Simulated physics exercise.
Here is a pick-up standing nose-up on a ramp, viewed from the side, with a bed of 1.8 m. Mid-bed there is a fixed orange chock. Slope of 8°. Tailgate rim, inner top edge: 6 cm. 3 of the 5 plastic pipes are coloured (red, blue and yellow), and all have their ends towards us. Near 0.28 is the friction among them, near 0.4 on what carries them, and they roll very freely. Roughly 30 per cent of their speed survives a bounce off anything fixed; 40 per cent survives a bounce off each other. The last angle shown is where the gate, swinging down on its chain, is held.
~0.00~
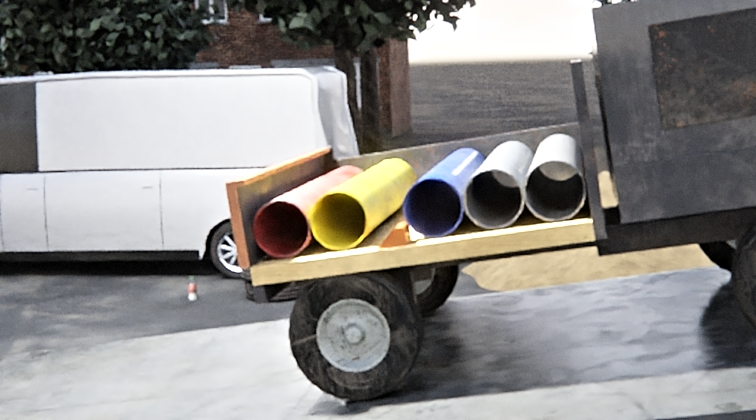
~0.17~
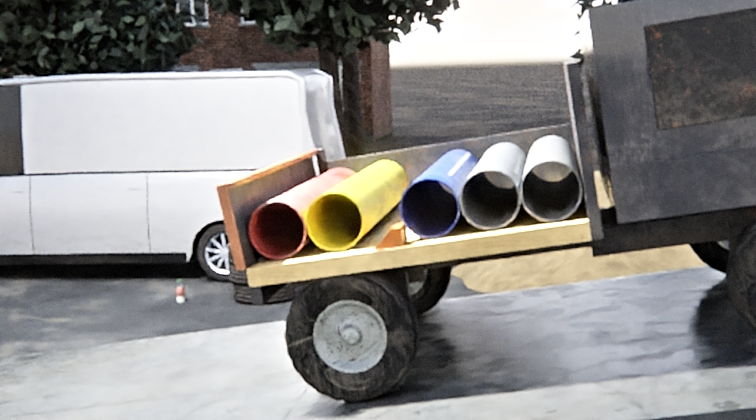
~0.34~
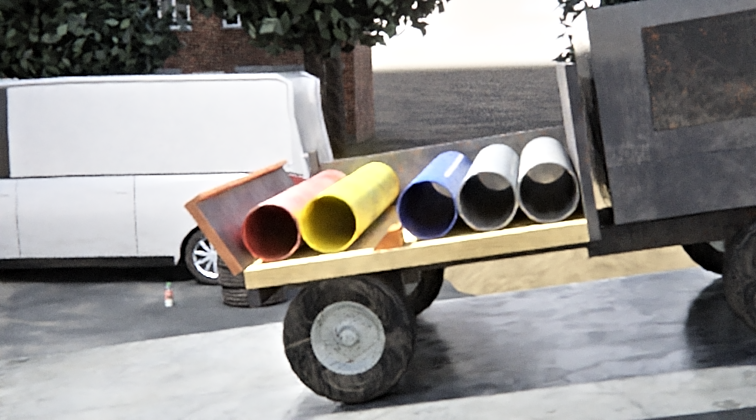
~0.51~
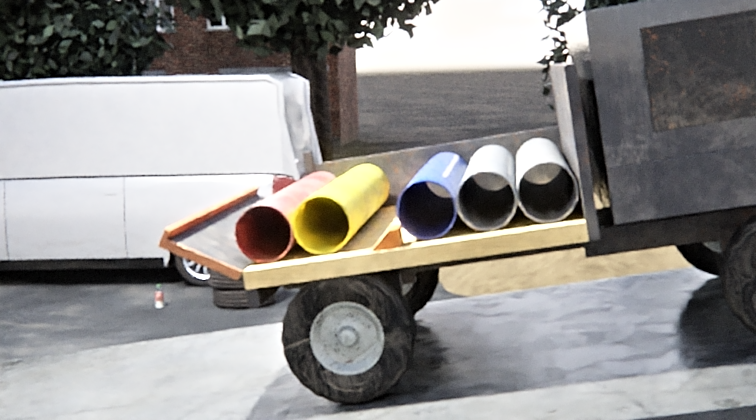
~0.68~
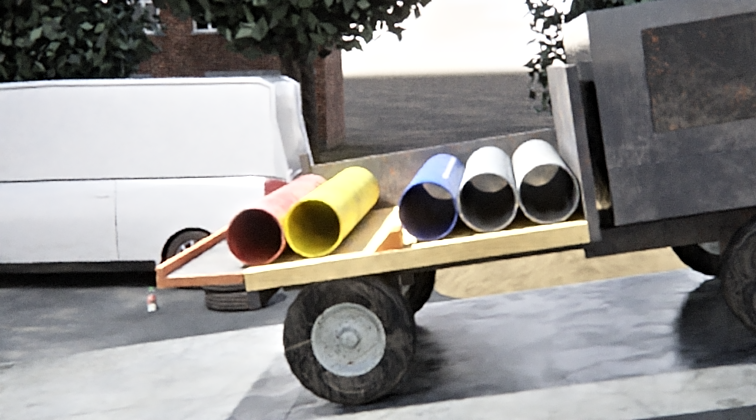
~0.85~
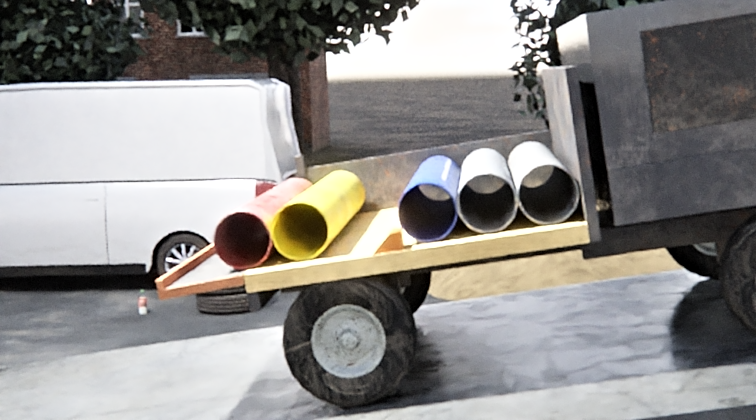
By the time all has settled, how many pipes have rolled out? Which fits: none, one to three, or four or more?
It fits one to three.
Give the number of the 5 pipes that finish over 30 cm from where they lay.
2.
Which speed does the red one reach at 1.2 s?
Roughly 0.7 m/s.
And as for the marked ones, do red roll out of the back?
As it turns out, red gets free.
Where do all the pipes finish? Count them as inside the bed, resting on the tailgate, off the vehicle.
3 - 1 - 1.
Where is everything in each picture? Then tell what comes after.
In the first frame, red (281, 229), blue (433, 208), yellow (338, 221); gate 82° above level, tip at (231, 185); 5 of the 5 make up the bottom layer on the bed.
In the second frame, red (276, 231), blue (429, 209), yellow (334, 222); gate 79° above level, tip at (222, 188).
In the third frame, red (270, 233), blue (427, 210), yellow (328, 224); gate 56° above level, tip at (190, 205).
In the fourth frame, red (263, 234), blue (426, 210), yellow (321, 226); gate 23° above level, tip at (163, 243).
In the fifth frame, red (254, 237), blue (427, 211), yellow (312, 228); gate 3° below level, tip at (161, 282).
In the sixth frame, red (242, 241), blue (427, 212), yellow (300, 232); gate 10° below level, tip at (163, 294).
By 1.2 s, red is on the gate, 20 cm past the hinge, rolling left; blue is on the bed, 100 cm short of the hinge; yellow is on the bed, 10 cm short of the hinge, rolling left; 0 of 5 are out.
By 1.5 s, red is on the gate, 40 cm past the hinge, rolling left; yellow is on the gate, 10 cm past the hinge, rolling left; as before, blue; 0 of 5 are out.
By 1.8 s, red is dropping off the gate; yellow is on the gate, 25 cm past the hinge, rolling left; as before, blue; 1 of 5 is out.
Finally (6.2 s), red is out on the ground; blue is on the bed, 100 cm short of the hinge; yellow is on the gate, 30 cm past the hinge; 1 of 5 is out.
